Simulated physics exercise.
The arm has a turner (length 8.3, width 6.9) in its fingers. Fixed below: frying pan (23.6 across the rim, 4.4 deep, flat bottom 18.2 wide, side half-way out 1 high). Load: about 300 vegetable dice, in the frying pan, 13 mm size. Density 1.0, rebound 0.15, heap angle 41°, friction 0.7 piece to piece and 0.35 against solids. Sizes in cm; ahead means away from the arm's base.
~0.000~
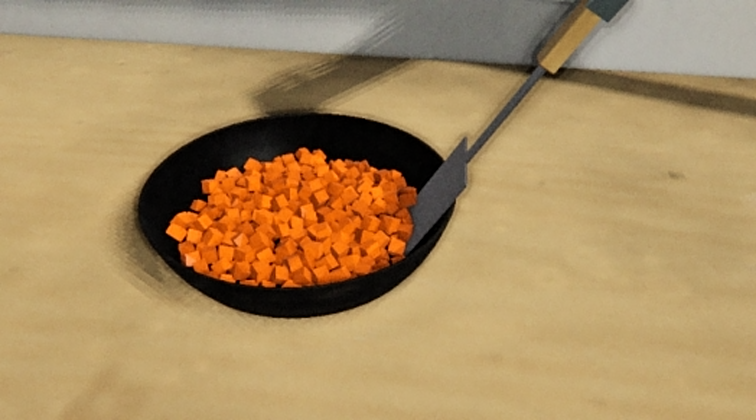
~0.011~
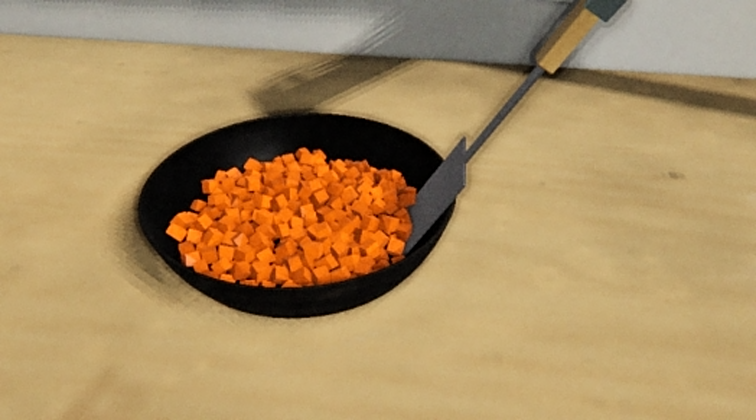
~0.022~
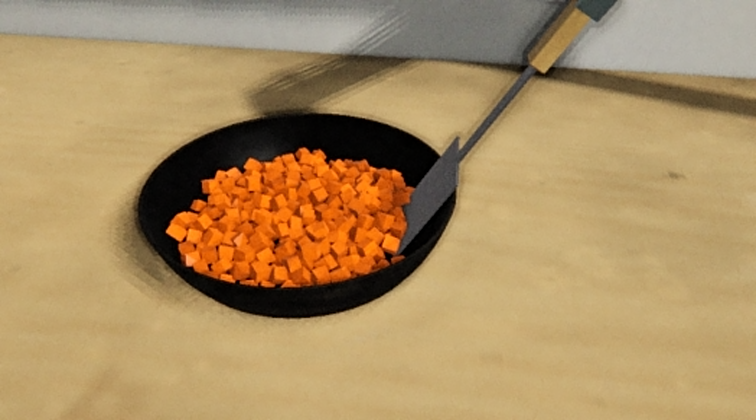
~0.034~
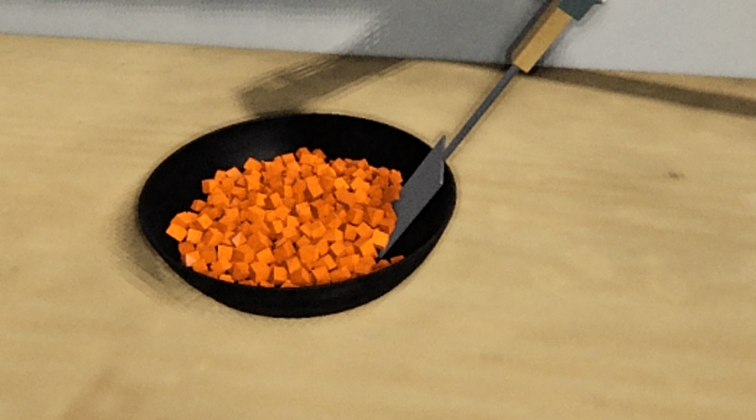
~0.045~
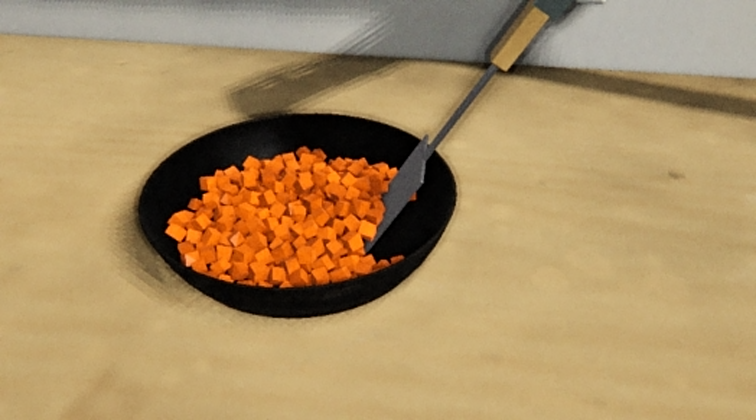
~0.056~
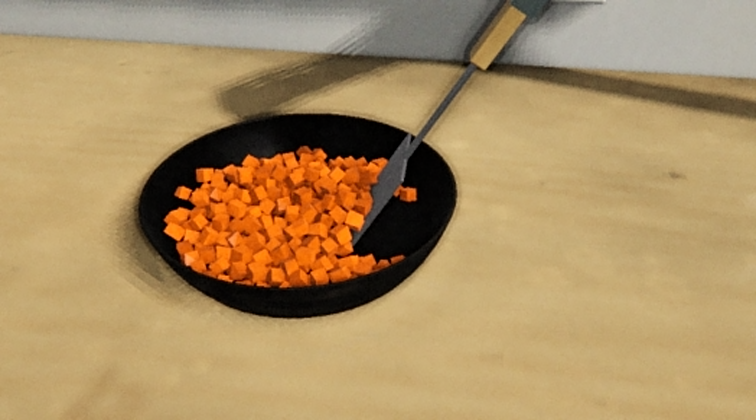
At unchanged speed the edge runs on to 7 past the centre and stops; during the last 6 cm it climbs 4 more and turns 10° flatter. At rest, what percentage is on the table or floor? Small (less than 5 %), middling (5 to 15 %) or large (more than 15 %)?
On the table or floor the share is large, more than 15 %.
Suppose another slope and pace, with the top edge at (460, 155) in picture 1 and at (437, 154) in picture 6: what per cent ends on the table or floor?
About 5 per cent.
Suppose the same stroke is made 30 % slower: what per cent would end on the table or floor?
In that case some 20 per cent.
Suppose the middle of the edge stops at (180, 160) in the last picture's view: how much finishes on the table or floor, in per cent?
About 35 per cent.
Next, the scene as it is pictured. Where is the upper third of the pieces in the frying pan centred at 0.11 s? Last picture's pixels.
Around (254, 184).
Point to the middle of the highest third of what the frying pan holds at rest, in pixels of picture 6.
At about (205, 197).
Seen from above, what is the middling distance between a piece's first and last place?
Roughly 4 cm.
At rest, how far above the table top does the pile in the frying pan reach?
Some 5.0 cm.
After 0.08 s, sloping 60°, highest piece 6 above the table; 295 in the frying pan.
After 0.11 s, sloping 57°, highest piece 7 above the table; 295 in the frying pan.
After 0.33 s, sloping 50°, highest piece 11 above the table; 235 in the frying pan, 30 on the table or floor, 30 on the blade or in flight.
After 1.38 s, sloping 50°, highest piece 5 above the table; 235 in the frying pan, 60 on the table or floor.
In the end, 235 in the frying pan, 60 on the table or floor. That is 20 % on the table or floor.
